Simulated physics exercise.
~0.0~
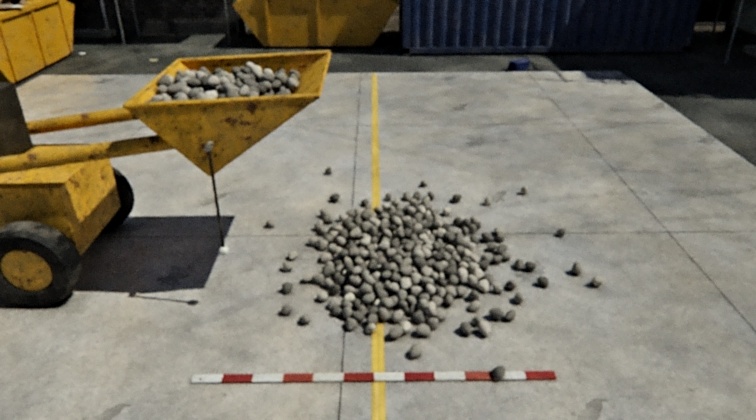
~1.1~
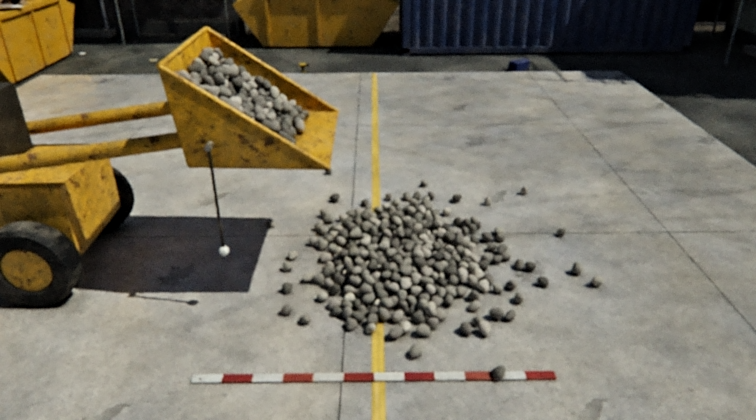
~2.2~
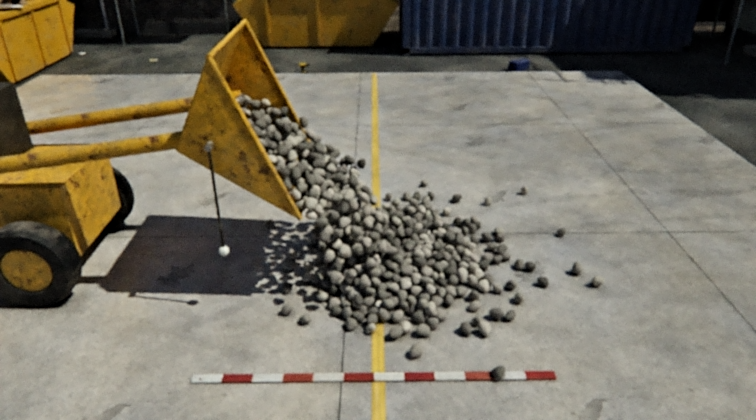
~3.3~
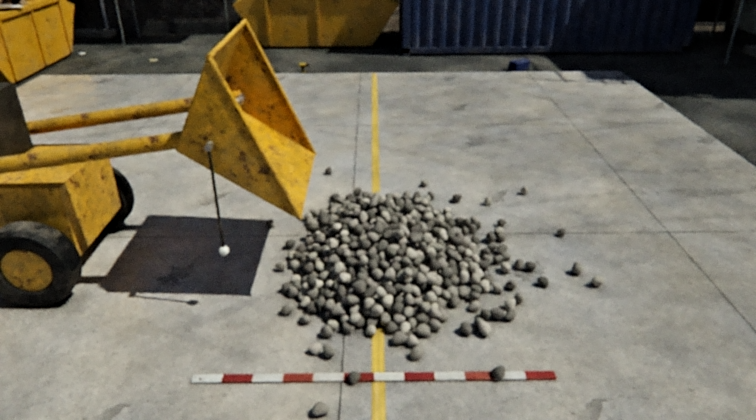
On a concrete yard, a yellow loader tips its bucket, spilling grey stones onto the pile.
